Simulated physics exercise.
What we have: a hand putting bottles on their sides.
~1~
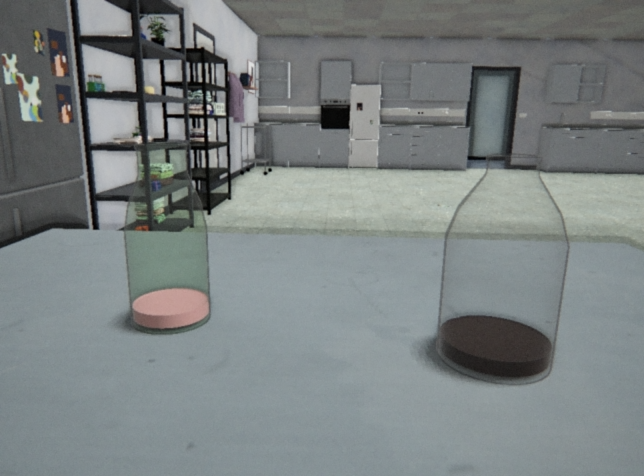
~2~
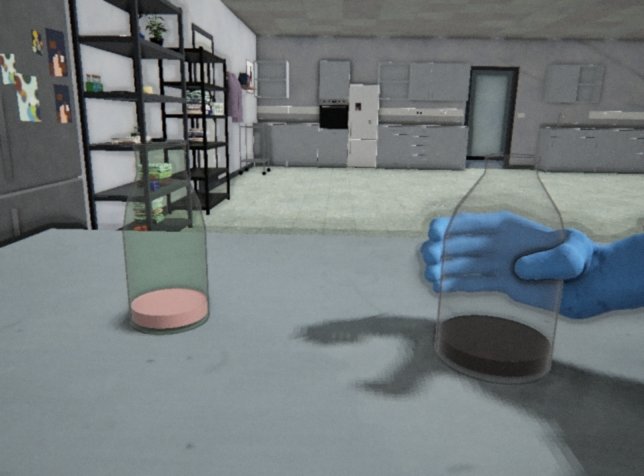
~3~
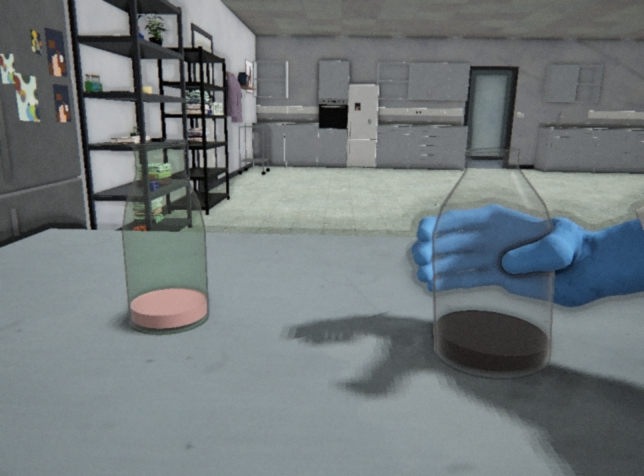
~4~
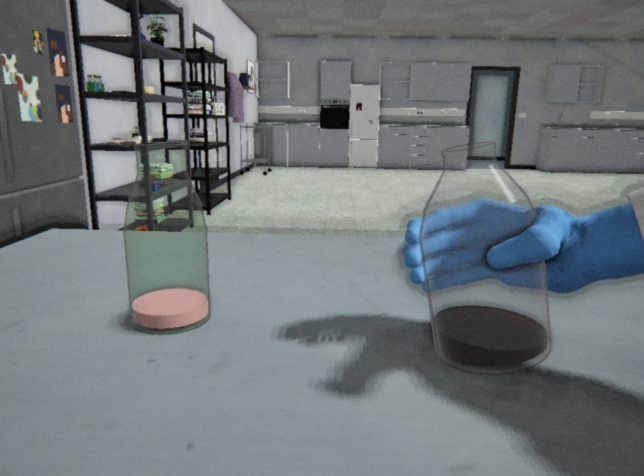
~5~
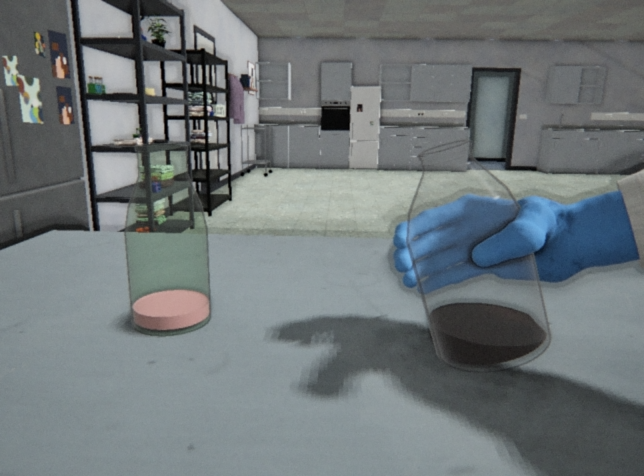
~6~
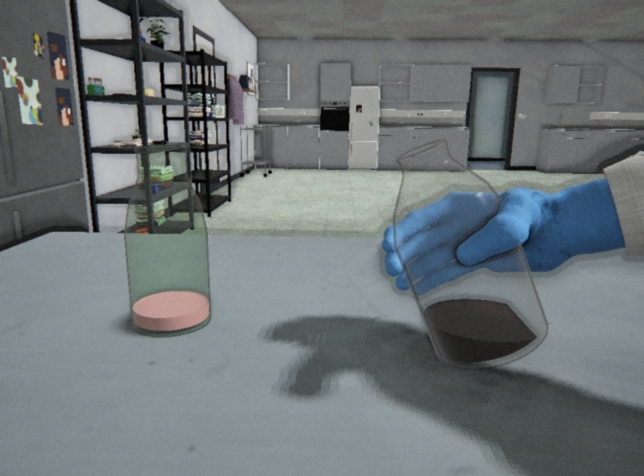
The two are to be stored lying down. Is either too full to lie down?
The left bottle holds it all; the right bottle holds it all.
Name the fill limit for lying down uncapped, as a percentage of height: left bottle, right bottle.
First 14 %, second 22 %.
A moment on, the right bottle is nearly down; right bottle, all still inside.
Further on, the right bottle lies flat; right bottle, all still inside.
When it is over, both lie flat; right bottle, all still inside; left bottle, all still inside.
